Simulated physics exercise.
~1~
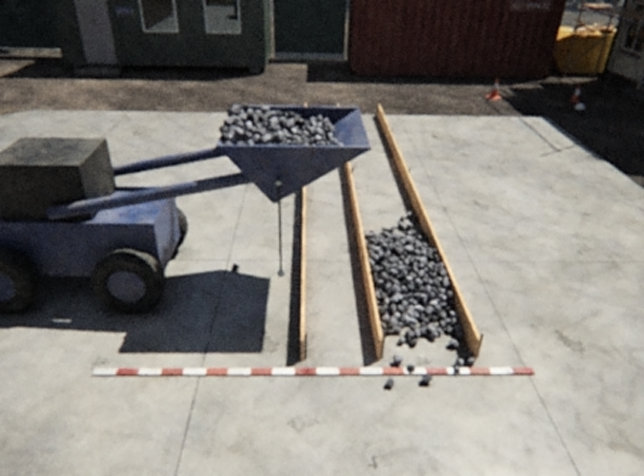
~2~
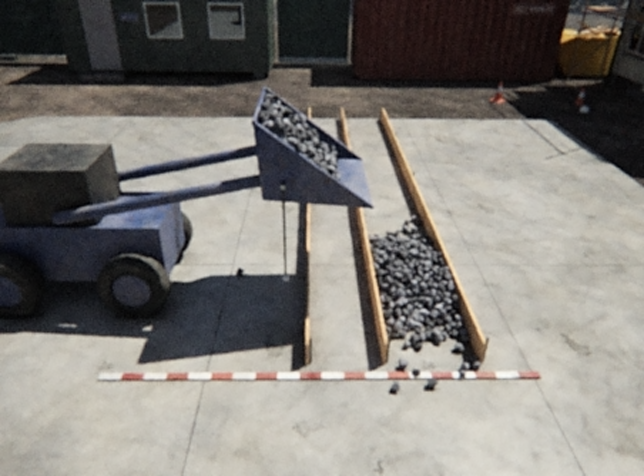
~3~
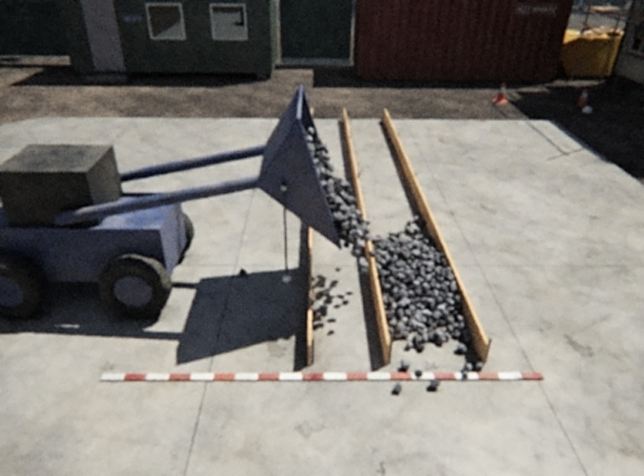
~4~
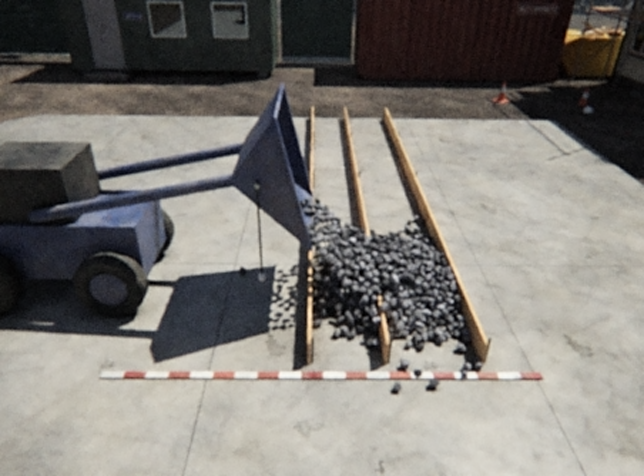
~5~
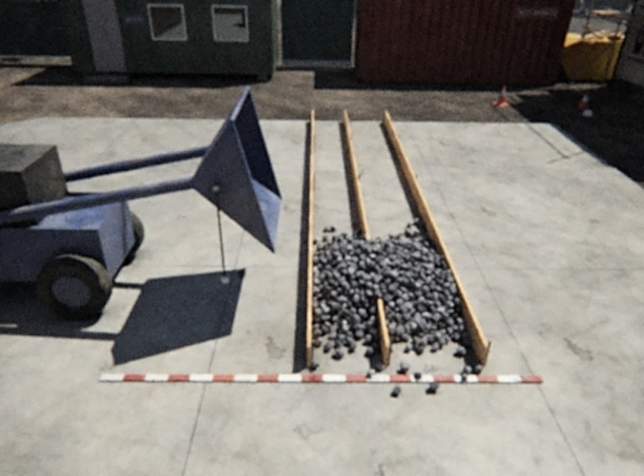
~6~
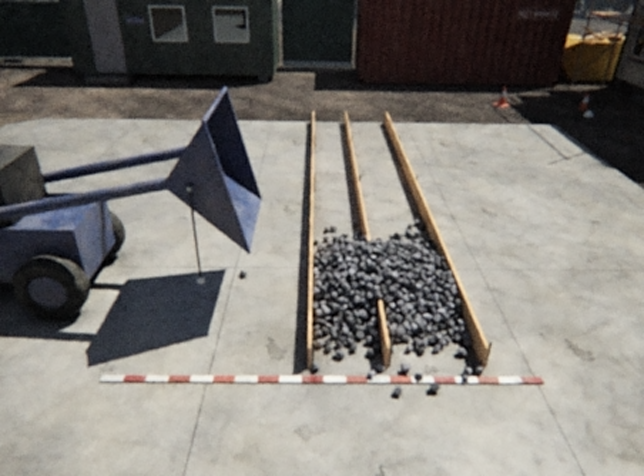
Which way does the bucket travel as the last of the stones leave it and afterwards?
The bucket moves to the left, carried along as the loader backs away from the heap.
